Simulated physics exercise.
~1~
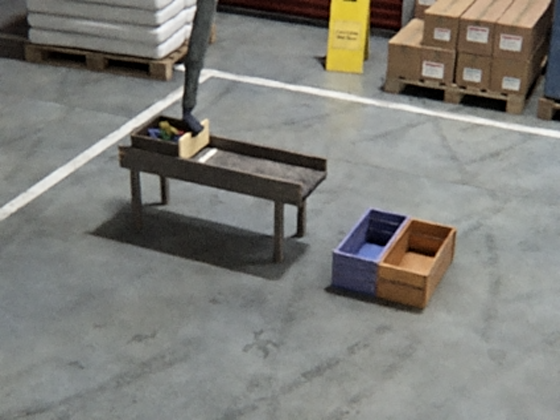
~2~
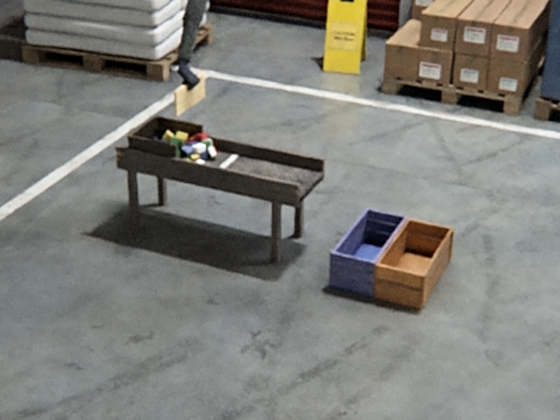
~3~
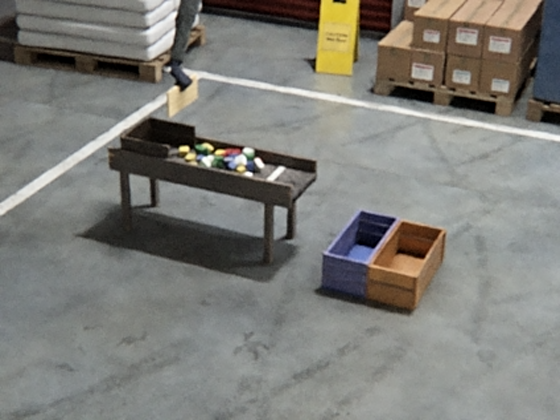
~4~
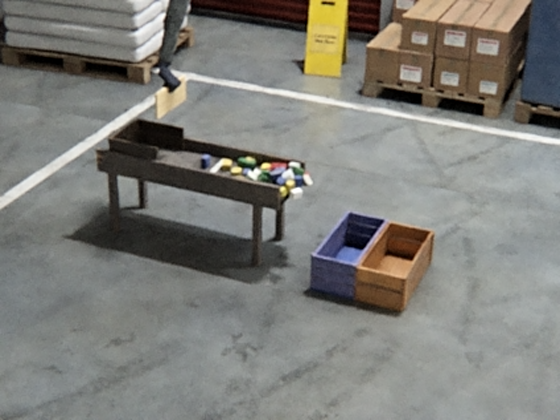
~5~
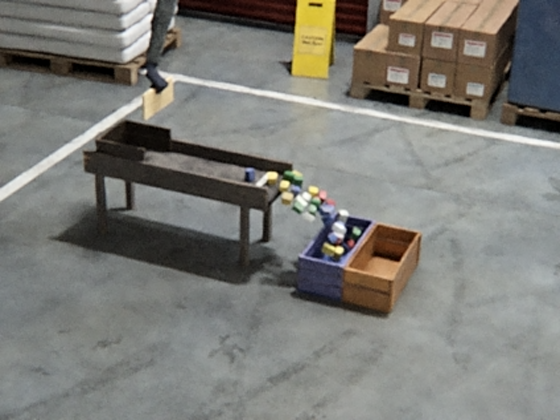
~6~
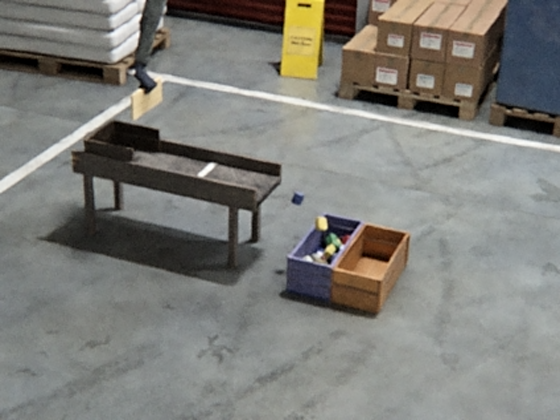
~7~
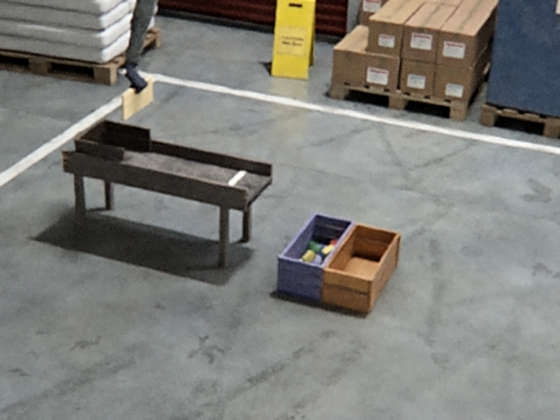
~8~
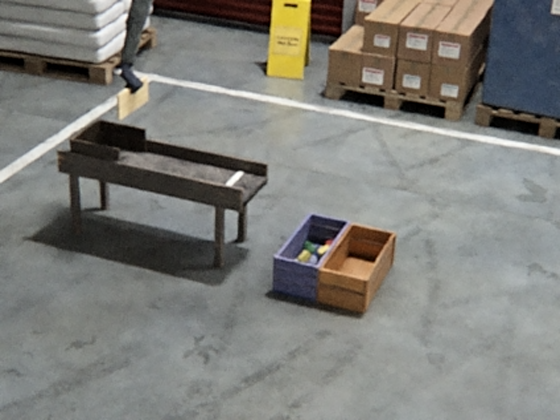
On a warehouse floor, a dark arm lifted a small gate from a black pen, and a heap of colourful toy bricks rode right along a raised belt, spilled off the end and dropped into the blue bin, leaving the wooden tub empty.
